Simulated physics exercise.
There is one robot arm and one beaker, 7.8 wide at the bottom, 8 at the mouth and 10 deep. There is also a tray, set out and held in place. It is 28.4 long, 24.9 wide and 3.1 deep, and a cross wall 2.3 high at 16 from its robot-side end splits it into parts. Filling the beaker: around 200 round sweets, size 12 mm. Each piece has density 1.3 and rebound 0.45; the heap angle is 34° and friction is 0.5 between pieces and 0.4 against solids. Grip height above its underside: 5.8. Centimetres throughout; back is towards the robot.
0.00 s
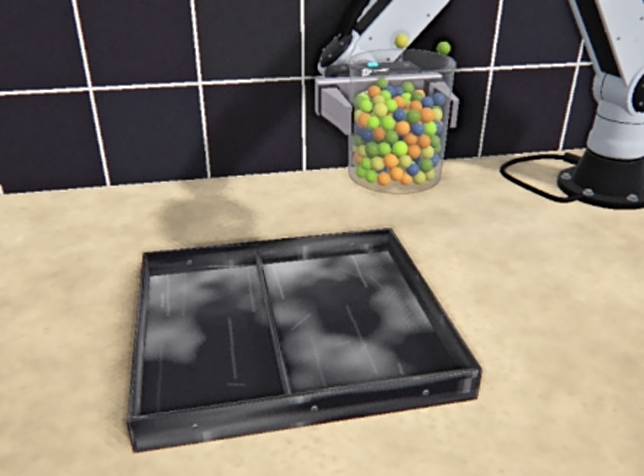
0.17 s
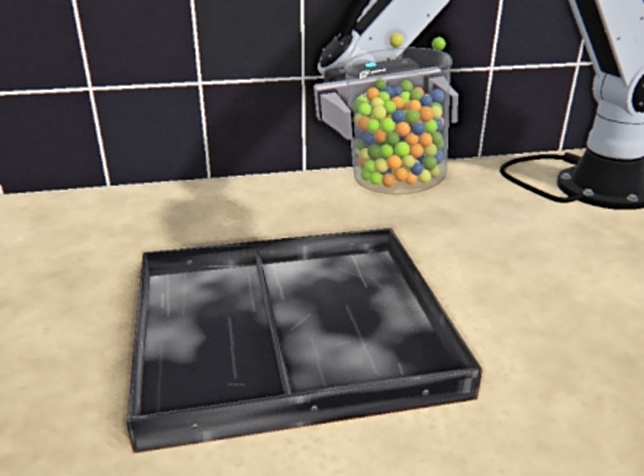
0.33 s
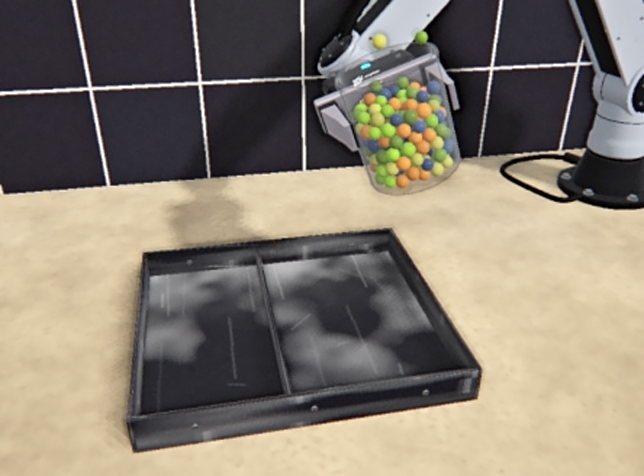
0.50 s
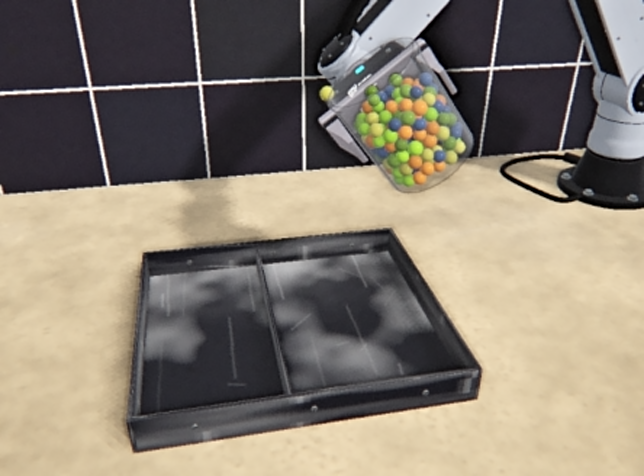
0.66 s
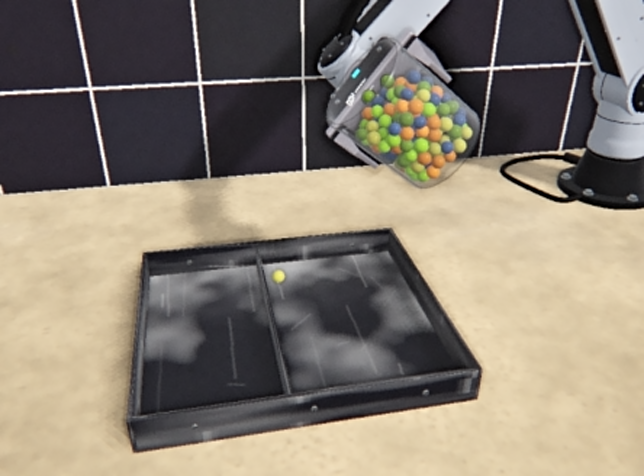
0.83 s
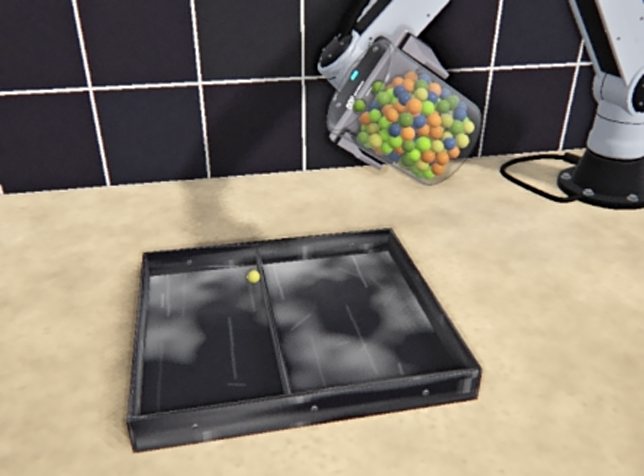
A robot arm tilts a clear beaker of colourful sweets, and one drops into the tray.
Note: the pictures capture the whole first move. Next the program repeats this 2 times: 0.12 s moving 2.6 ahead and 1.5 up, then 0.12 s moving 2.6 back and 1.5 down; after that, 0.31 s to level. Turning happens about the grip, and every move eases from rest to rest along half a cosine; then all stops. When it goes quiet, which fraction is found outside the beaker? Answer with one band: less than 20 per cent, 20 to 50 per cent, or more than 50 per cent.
Less than 20 per cent.
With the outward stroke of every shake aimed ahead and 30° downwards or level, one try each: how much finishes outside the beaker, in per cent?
Try one gives about 0 in a hundred, try two about 5 in a hundred.
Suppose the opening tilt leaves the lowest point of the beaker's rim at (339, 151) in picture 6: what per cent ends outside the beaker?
Around 40 in a hundred.
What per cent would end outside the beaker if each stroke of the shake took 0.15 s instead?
It would come to around 0 %.
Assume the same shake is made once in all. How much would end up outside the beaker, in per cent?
That change gives some 5 percent.
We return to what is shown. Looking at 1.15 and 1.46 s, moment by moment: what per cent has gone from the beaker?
First it's 5 percent, and after that 10 percent.
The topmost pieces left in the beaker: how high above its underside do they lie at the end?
Roughly 9.0 cm.
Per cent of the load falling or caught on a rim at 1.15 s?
It amounts to roughly 2 in a hundred.
After 1.15 s, tilted 56° forward, highest piece 25 above the table; 196 in the beaker, 2 in the far-side part, 4 in flight or on a rim.
After 1.46 s, tilted 29° forward, highest piece 25 above the table; 185 in the beaker, 10 in the robot-side part, 5 in the far-side part, 2 in flight or on a rim.
After 1.82 s, level, highest piece 26 above the table; 184 in the beaker, 12 in the robot-side part, 6 in the far-side part.
After 2.87 s, level, highest piece 26 above the table; 184 in the beaker, 12 in the robot-side part, 6 in the far-side part.
At rest, 184 in the beaker, 12 in the robot-side part, 6 in the far-side part. That is 9 % outside the beaker.
